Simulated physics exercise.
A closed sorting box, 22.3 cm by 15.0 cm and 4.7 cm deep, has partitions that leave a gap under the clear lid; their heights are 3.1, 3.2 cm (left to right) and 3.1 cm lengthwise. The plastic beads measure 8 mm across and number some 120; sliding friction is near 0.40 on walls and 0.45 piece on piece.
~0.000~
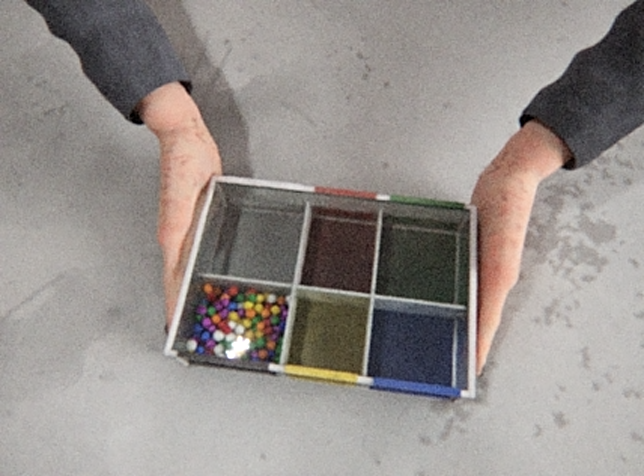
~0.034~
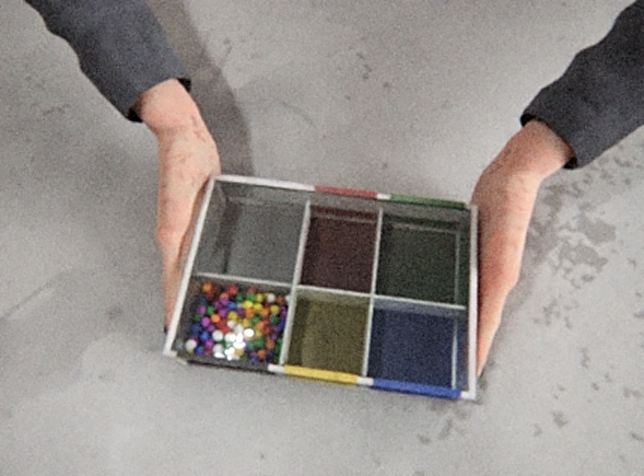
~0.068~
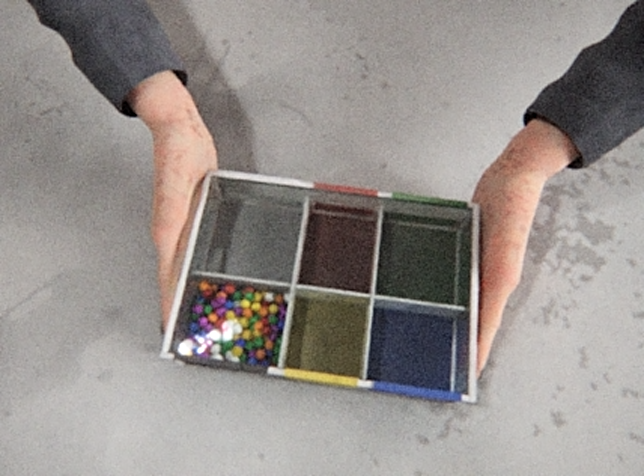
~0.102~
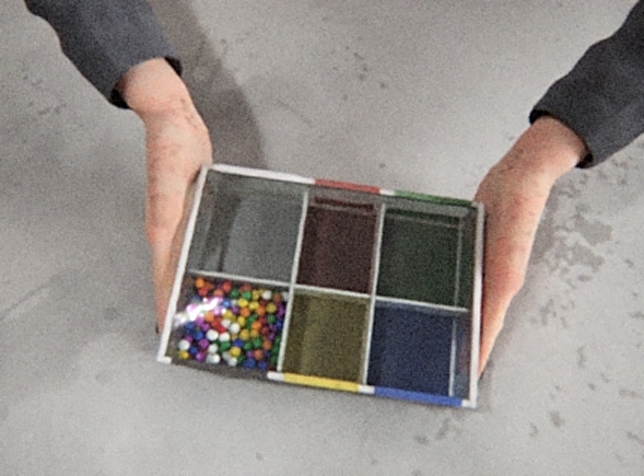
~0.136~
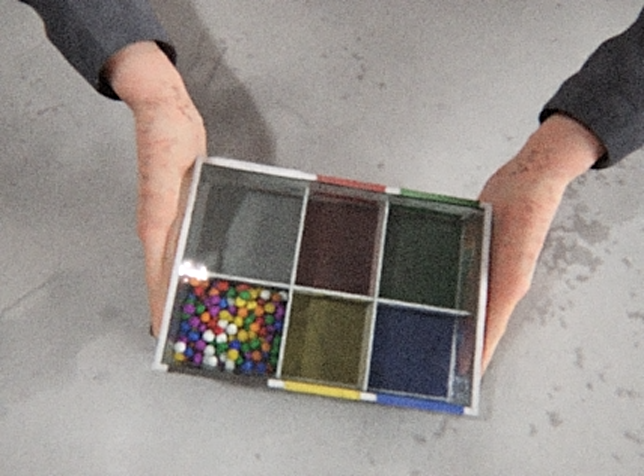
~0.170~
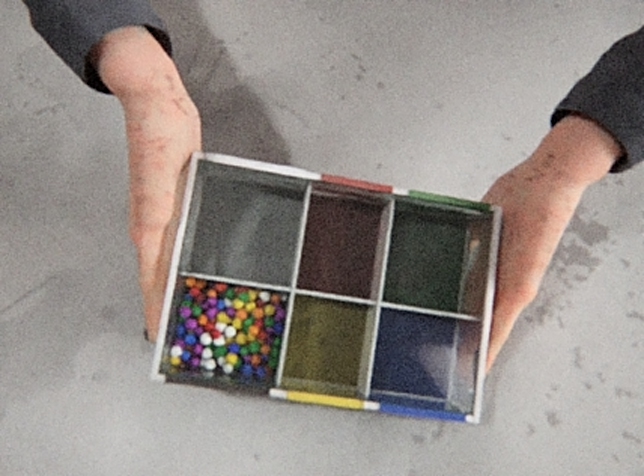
The footage shows two hands holding a clear-lidded, six-section box with multicoloured beads gathered in the front left compartment; the hands gradually tilt it, lowering the right front corner, while the beads stay in that compartment.
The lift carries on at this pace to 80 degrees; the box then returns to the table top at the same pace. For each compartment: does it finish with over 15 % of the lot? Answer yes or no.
Red: No, blue: No, green: No, yellow: No, white: No, black: Yes.
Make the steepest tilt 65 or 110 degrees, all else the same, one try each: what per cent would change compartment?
Some 0 and 20 per cent.
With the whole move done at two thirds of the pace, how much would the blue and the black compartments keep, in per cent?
Then: Blue 0, black 90.
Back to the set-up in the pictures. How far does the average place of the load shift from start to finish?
About 1.5 cm.
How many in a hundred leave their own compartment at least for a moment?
Some 5 per cent.
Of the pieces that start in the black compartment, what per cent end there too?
Some 100 per cent.
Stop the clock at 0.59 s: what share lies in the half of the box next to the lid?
Roughly 40 per cent.
Then, at 0.59 s, tilt 79 degrees; black 100 %.
Then, at 0.87 s, tilt 33 degrees; yellow 5 %, black 95 %.
Then, at 1.26 s, tilt 0 degrees; yellow 5 %, black 95 %.
In the end, at 1.6 s, red 0 %, blue 0 %, green 0 %, yellow 5 %, white 0 %, black 95 %.
